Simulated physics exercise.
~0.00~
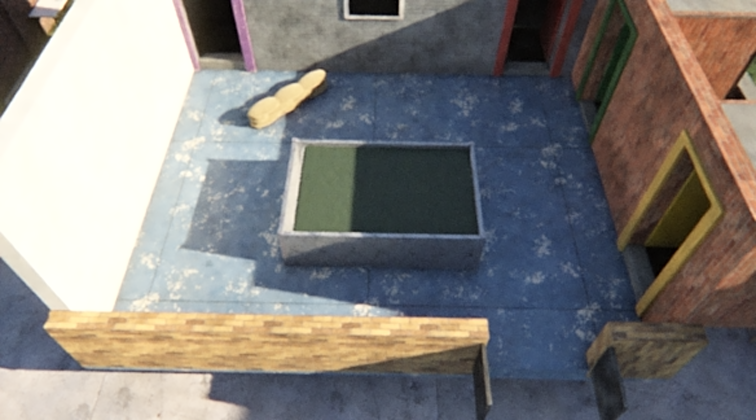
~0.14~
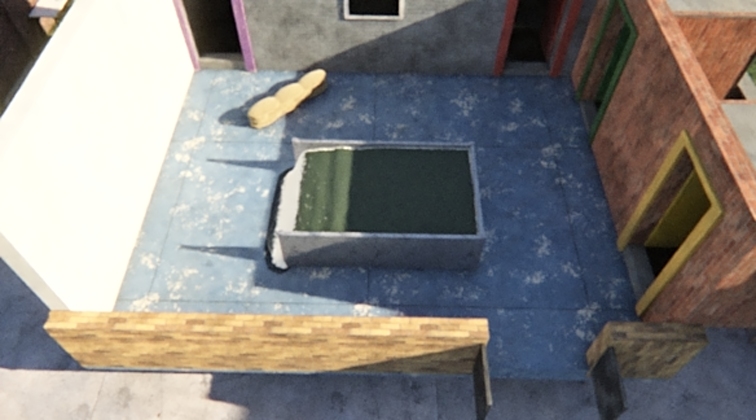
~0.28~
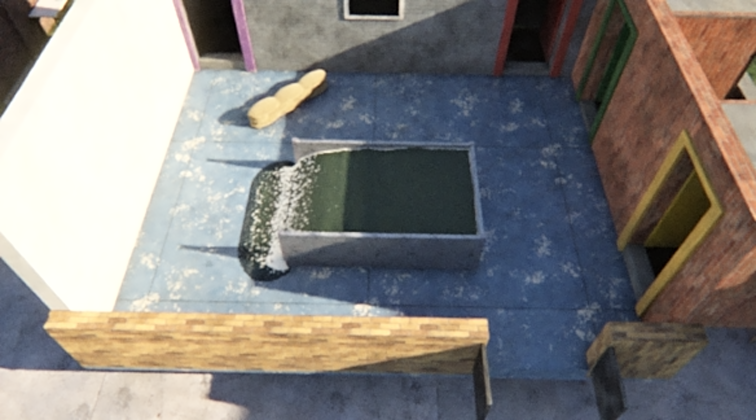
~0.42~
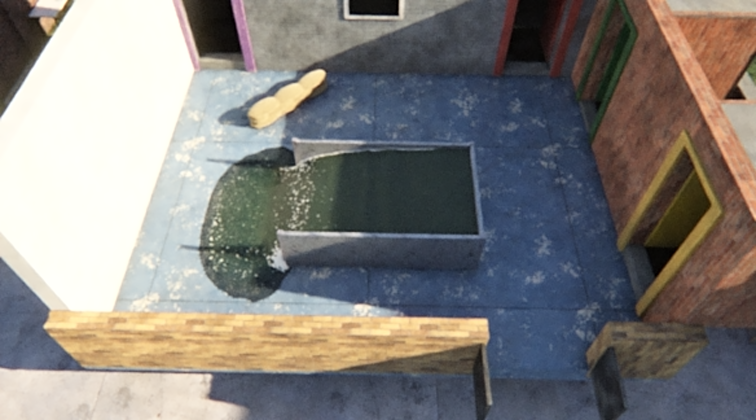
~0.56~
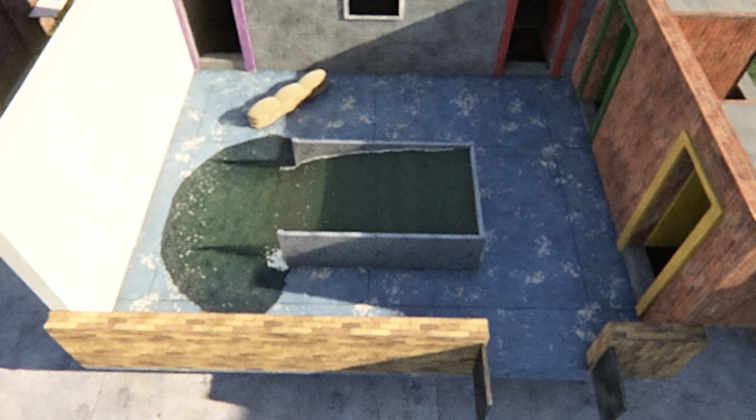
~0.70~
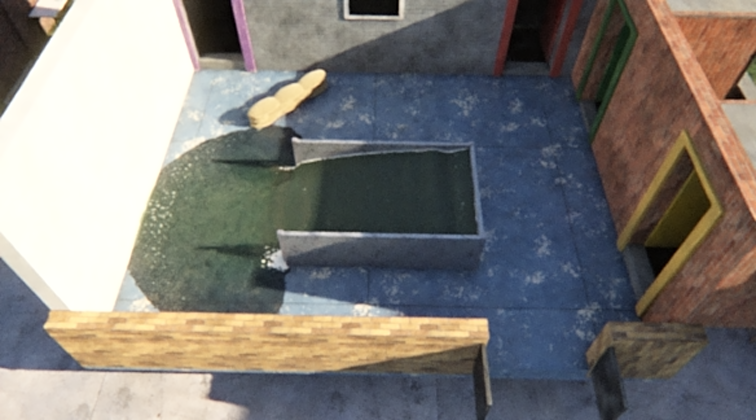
Dark green water pouring from the open left end of a rectangular tank, spreading across a walled yard's blue floor toward the white wall.
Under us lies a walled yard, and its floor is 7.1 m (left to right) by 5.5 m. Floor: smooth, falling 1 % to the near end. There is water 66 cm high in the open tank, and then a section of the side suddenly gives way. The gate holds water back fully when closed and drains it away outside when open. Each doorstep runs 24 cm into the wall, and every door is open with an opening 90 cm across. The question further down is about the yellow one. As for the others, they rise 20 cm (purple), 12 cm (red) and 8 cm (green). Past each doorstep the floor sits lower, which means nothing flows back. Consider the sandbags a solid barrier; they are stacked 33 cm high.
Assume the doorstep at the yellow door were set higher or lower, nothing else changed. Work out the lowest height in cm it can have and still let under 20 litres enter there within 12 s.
The lowest such height is roughly 12 cm.
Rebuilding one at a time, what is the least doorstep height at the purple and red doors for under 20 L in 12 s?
Close to 25 cm (purple) and close to 6.5 cm (red).
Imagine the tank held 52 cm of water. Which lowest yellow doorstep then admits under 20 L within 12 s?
I'd go with near 8.5 cm then.
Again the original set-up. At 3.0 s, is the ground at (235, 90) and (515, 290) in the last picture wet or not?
Note: Point one reached; point two not yet reached.
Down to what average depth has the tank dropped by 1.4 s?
Average depth: Approx. 40 cm.
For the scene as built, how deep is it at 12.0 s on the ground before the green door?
Depth: Near 10.0 cm.
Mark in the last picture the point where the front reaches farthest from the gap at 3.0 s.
Pixel close to (194, 72).
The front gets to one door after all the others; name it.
Coming last is the green one.
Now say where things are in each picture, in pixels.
In the first frame, still water, 66 cm deep, in the open tank at (382, 189); the yellow door at (658, 237) is dry.
In the second frame, water pours out at (294, 207) and has run 0.2 m, to (273, 262); about 9 cm deep outside, 66 cm at the back.
In the third frame, water pours out at (295, 208) and has run 0.7 m, to (245, 254); about 11 cm deep outside, 66 cm at the back.
In the fourth frame, the front is at (206, 243), 1.3 m from the gap at (295, 209); 2.7 m2 of floor is wet, 66 cm left at the back.
In the fifth frame, the gap is at (295, 210), the front 1.8 m out at (167, 249); the back of the open tank holds 66 cm.
In the sixth frame, the gap is at (295, 210), the front 2.3 m out at (131, 255); the back of the open tank holds 64 cm; the yellow door at (658, 237), 4.9 m from the gap, is still 4.9 m from the nearest water.
After 1.4 s water covers 25 % of the floor, deepest (40 cm) near (144, 218); it has not reached the yellow door.
After 3.0 s water covers 40 % of the floor, deepest (38 cm) near (102, 341); it has not reached the yellow door.
After 12.0 s water covers 95 % of the floor, deepest (12 cm) near (598, 182); 6 cm at the yellow door, 0 litres in over its 20 cm doorstep.
At the yellow door as built, the water arrived by 4.5 s and peaked near 17 cm at 5.0 s.
With a doorstep of 10 cm, 40 litres would have come in within the 12 s; with 14 cm, 11 litres. So under 20 litres takes about 12 cm.
